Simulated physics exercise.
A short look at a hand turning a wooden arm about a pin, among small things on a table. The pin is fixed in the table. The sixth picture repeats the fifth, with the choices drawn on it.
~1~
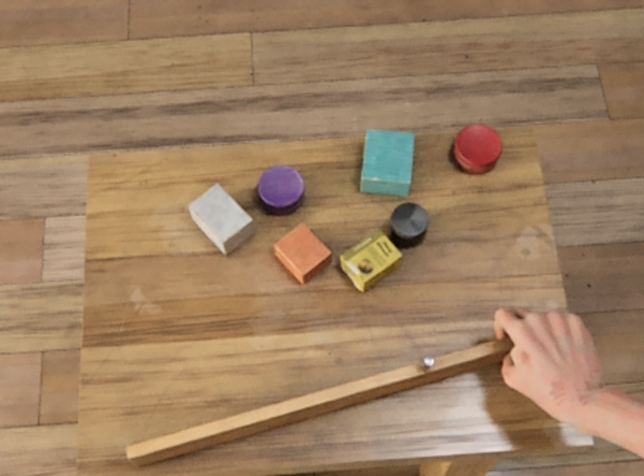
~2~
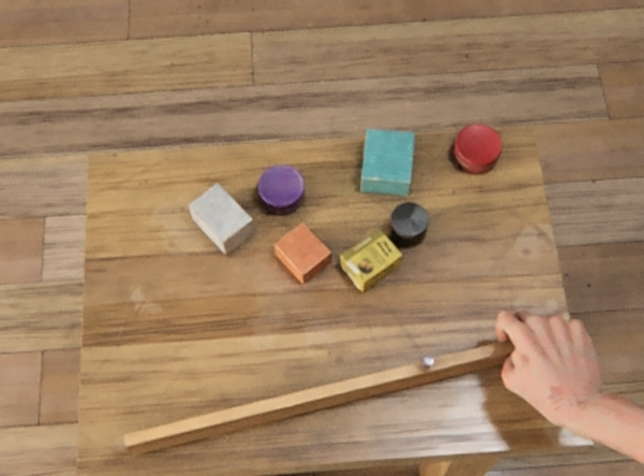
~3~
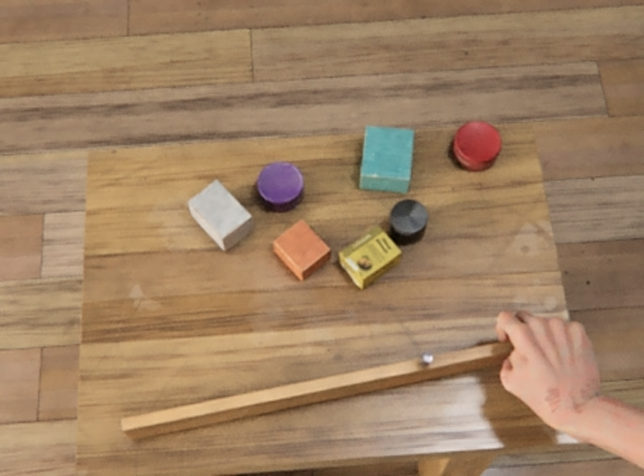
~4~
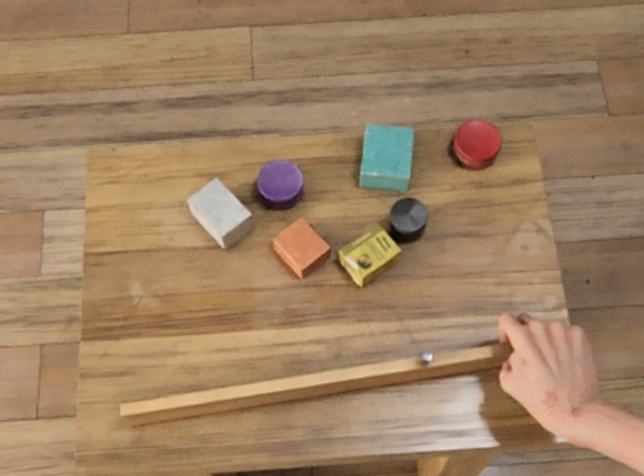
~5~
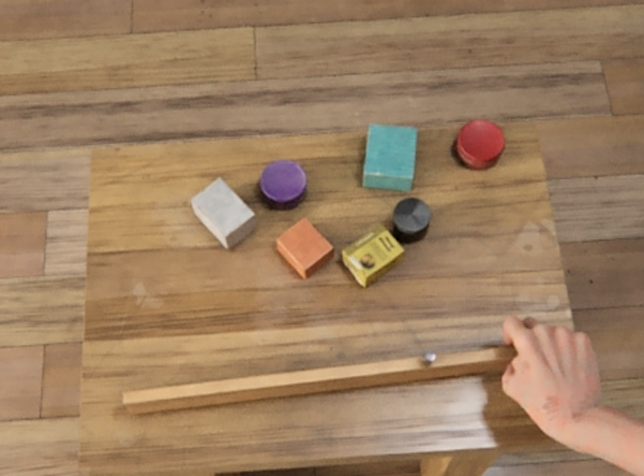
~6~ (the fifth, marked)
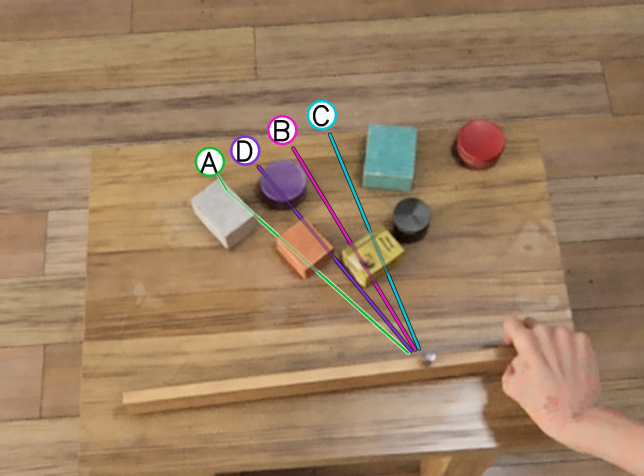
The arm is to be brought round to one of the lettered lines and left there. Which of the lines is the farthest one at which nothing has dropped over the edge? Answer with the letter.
Stop at B.
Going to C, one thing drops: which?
It is the purple jar.
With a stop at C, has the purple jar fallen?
Yes.
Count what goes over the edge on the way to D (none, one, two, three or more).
By then, none.
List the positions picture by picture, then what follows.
Turquoise block (388, 162); white block (222, 219); purple jar (281, 191), in the first picture.
Arm (272, 404); orange block (303, 253), in the second picture.
Arm (270, 394); red tub (477, 147), in the third picture.
Arm (268, 386); turquoise block (387, 157), in the fourth picture.
Arm (270, 380); purple jar (284, 186); orange block (305, 248); black tin (411, 221), in the fifth picture.
On the copy, A at (314, 268); B at (351, 244); C at (372, 236); D at (332, 255).
On B. First, arm (279, 316); red tub (480, 145); turquoise block (390, 158).
Then, arm (313, 262); purple jar (297, 173); white block (252, 187).
Finally, arm (351, 235); purple jar (356, 135); white block (319, 150); nothing has fallen.
By contrast, A is safe but short; C drops the purple jar; D is safe but short.
